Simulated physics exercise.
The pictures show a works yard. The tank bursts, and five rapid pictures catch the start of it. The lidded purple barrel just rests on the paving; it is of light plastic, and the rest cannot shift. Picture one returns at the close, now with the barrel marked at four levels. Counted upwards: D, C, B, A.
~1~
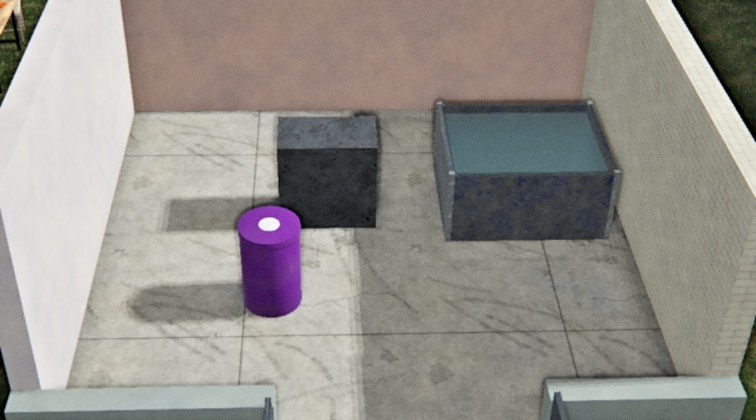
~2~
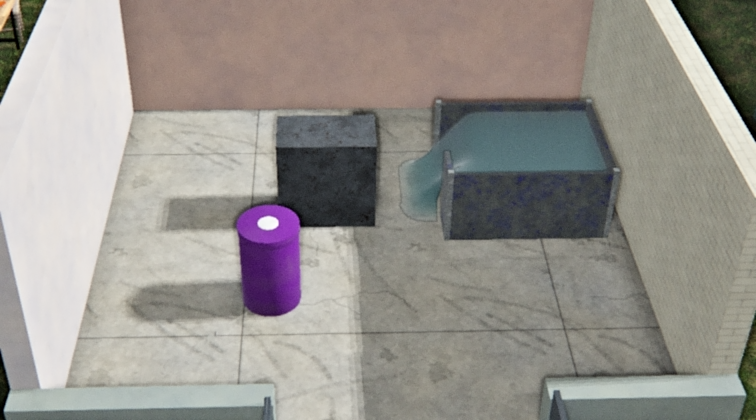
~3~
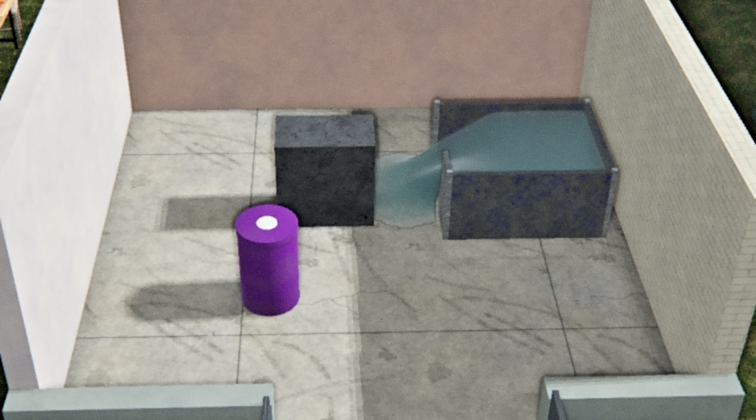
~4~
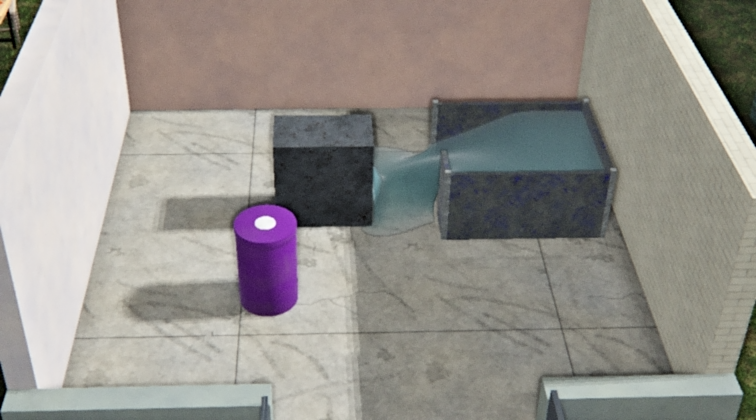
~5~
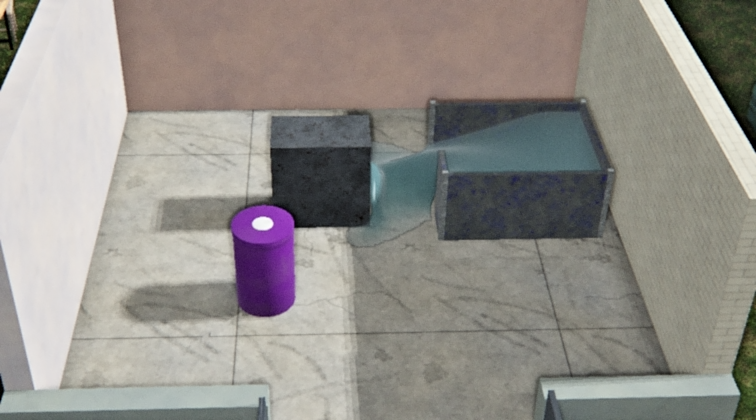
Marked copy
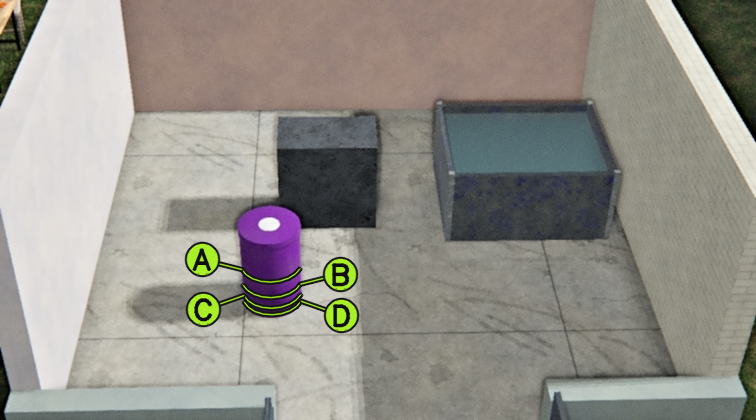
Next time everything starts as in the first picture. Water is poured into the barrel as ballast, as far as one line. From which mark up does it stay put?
C will do.
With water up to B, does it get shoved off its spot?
No, not at all.
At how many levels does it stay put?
Three of them.
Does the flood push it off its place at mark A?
No, not at all.
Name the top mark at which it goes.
That is mark D.
On the marked copy, A at (270, 282); B at (271, 297); C at (271, 308); D at (272, 314); from the bottom up D, C, B, A.
With A, it does not move.
With B, it does not move.
With C, it does not move.
With D, it is pushed about its own width away.
